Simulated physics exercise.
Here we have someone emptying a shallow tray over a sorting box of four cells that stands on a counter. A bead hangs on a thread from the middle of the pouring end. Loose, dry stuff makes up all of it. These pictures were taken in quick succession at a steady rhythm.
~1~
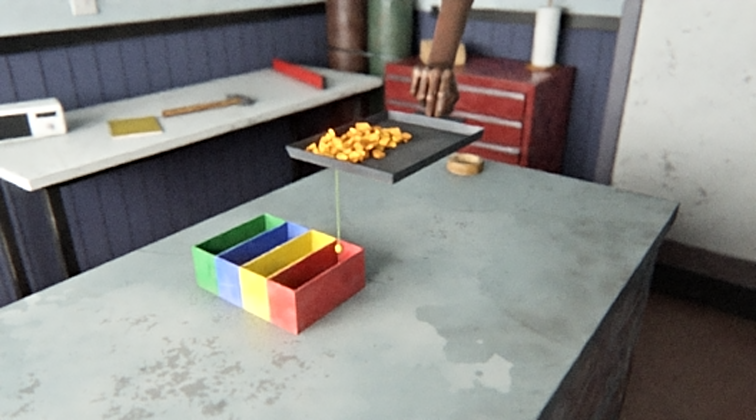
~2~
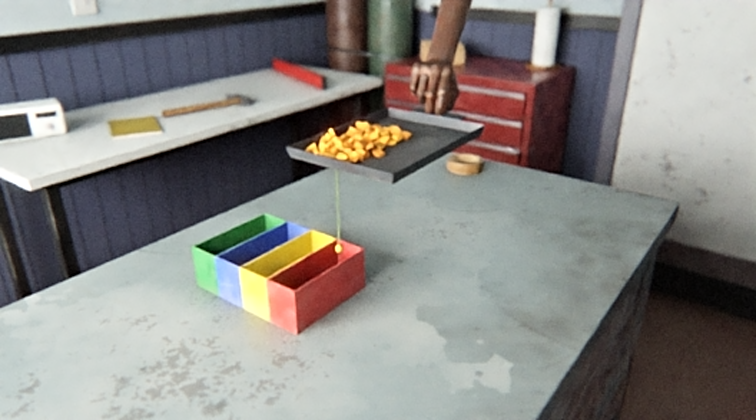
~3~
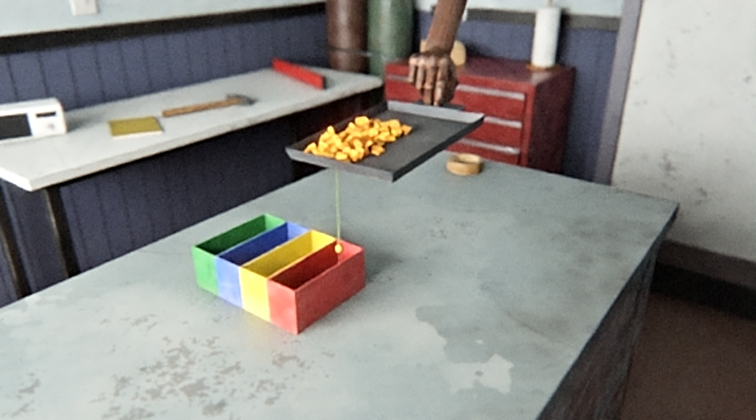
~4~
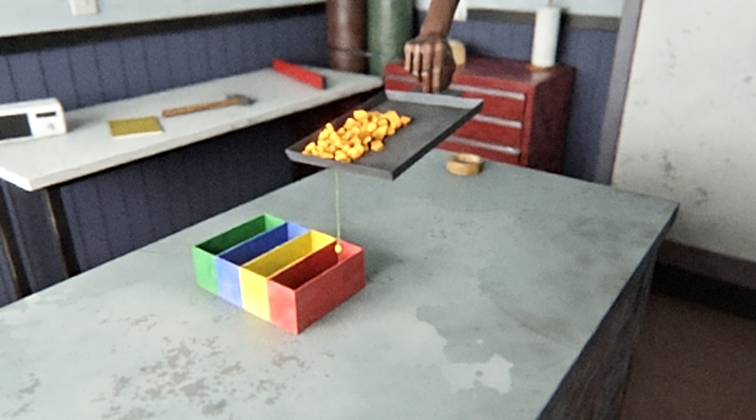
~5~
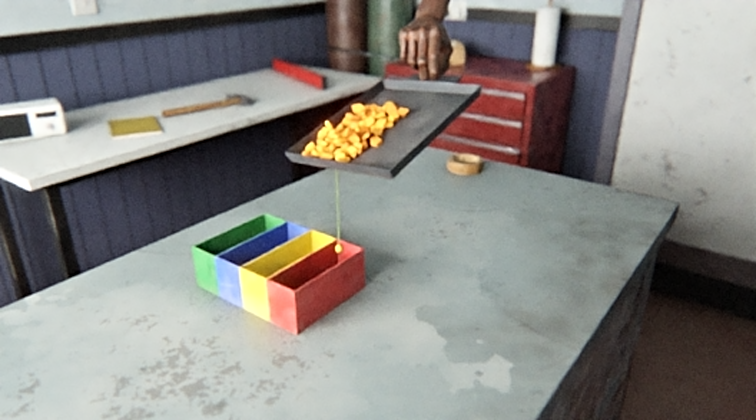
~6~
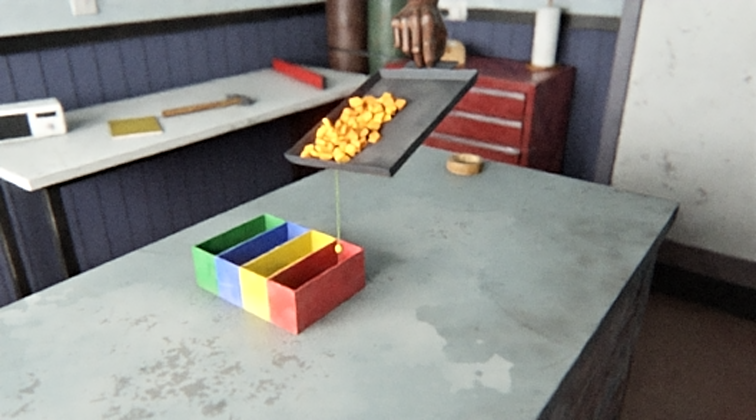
A hand steadily raising the far end of a dark tray of small orange crackers above a green, blue, yellow and red box.
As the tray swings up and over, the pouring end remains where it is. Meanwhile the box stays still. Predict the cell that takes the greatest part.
I would say the yellow cell.
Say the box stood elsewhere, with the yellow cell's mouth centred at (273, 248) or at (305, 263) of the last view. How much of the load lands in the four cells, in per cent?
It would be roughly 90 per cent in the first placement and roughly 100 per cent in the second.
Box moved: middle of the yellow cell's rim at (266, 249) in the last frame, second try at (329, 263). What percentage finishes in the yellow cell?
Respectively 40 percent and 20 percent.
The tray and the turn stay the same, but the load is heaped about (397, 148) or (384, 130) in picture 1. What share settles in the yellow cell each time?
It comes to about 40 per cent the first time and about 60 per cent the second.
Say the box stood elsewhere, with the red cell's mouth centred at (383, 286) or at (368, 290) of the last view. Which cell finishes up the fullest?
Result 1: That green cell. Result 2: The green cell.
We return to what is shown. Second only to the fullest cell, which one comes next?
Ranked number two: The blue one.
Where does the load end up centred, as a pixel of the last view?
Near (288, 286).
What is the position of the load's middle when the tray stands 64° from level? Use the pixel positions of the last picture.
Load centre: Approx. (312, 146).
Soon, tray tipped steeply; nearly all on the tray; a stray few falling or outside the box.
A while on, tray tipped past a quarter turn; about a quarter on the tray; about a third in the yellow cell; about a quarter in the blue cell; a stray few in the red cell; a small part falling or outside the box.
Towards the end, tray tipped past a quarter turn; about two thirds in the yellow cell; about a quarter in the blue cell; a small part in the red cell.
Finally, tray tipped past a quarter turn; about two thirds in the yellow cell; about a quarter in the blue cell; a small part in the red cell; none in the green cell.
